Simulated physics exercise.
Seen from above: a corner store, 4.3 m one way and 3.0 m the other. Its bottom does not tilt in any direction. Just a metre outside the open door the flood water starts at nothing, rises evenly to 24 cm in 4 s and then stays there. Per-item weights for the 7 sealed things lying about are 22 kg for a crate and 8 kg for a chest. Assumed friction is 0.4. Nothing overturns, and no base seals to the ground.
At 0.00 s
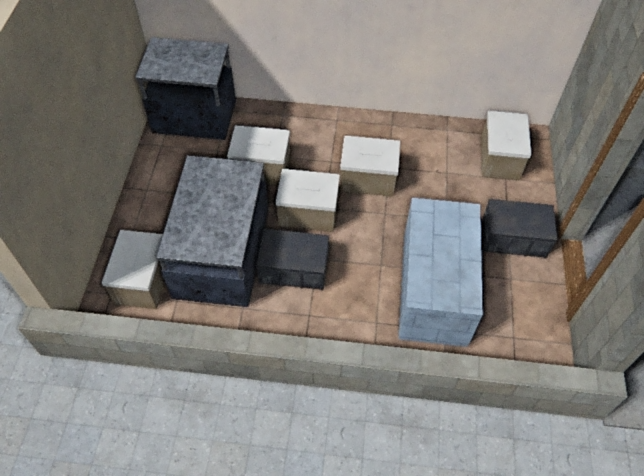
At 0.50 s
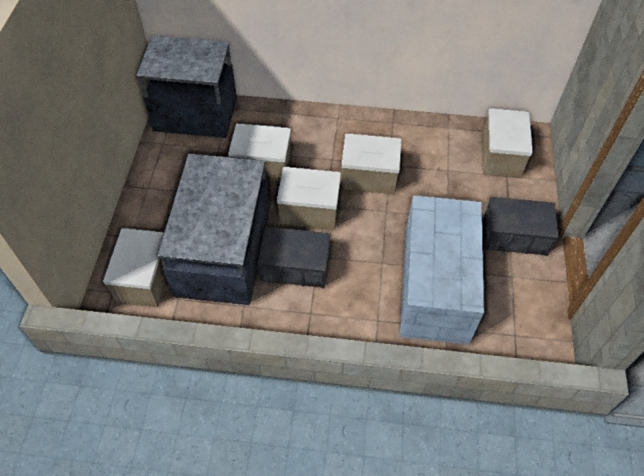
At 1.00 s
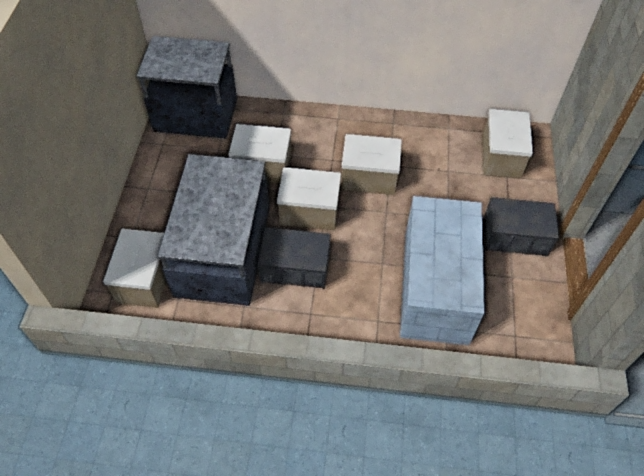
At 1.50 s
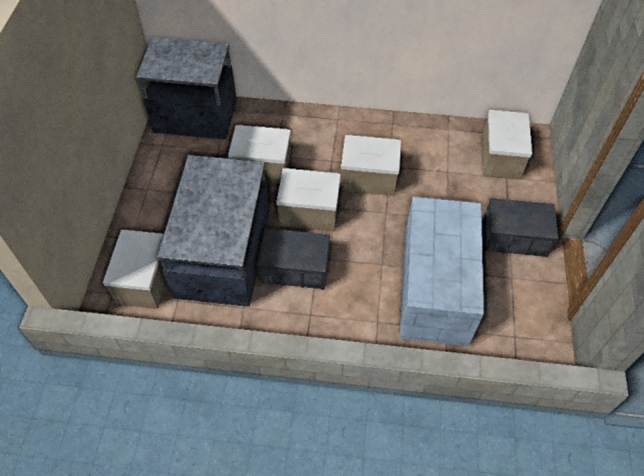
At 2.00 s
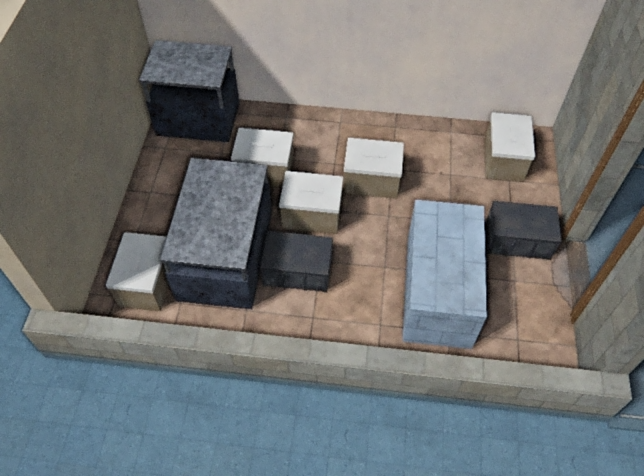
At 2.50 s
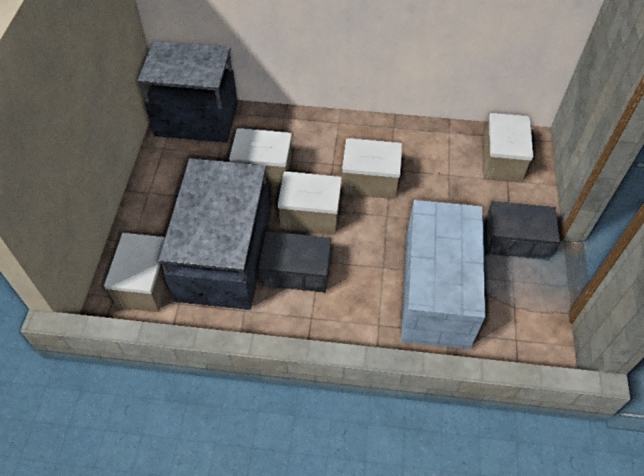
Water spreads across the paving outside, then a little enters the store at the right.
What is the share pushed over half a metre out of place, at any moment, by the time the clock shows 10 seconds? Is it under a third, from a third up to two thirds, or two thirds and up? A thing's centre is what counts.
I would say from a third up to two thirds.
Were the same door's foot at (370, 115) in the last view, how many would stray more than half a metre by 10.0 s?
In that case the number is 7.
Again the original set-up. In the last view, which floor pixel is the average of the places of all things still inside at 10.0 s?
Near (250, 207).
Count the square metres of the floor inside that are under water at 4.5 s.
Around 4.0 m2 of it.
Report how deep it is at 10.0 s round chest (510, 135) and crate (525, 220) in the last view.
Depths: Near 10 cm, then near 9 cm.
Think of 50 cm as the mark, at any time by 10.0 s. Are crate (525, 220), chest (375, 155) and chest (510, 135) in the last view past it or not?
Same order as the question: Greater, greater, greater.
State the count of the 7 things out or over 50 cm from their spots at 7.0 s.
My count gives 2.
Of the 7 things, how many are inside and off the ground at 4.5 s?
I get 0.
After 3.5 s 0 of 7 are over 50 cm from their spots; 0 afloat.
After 4.5 s 1 of 7 are over 50 cm from their spots; 0 afloat.
After 7.0 s 2 of 7 are over 50 cm from their spots; 2 afloat.
After 10.0 s 4 of 7 are over 50 cm from their spots, and 4 have been at some point; 6 afloat.
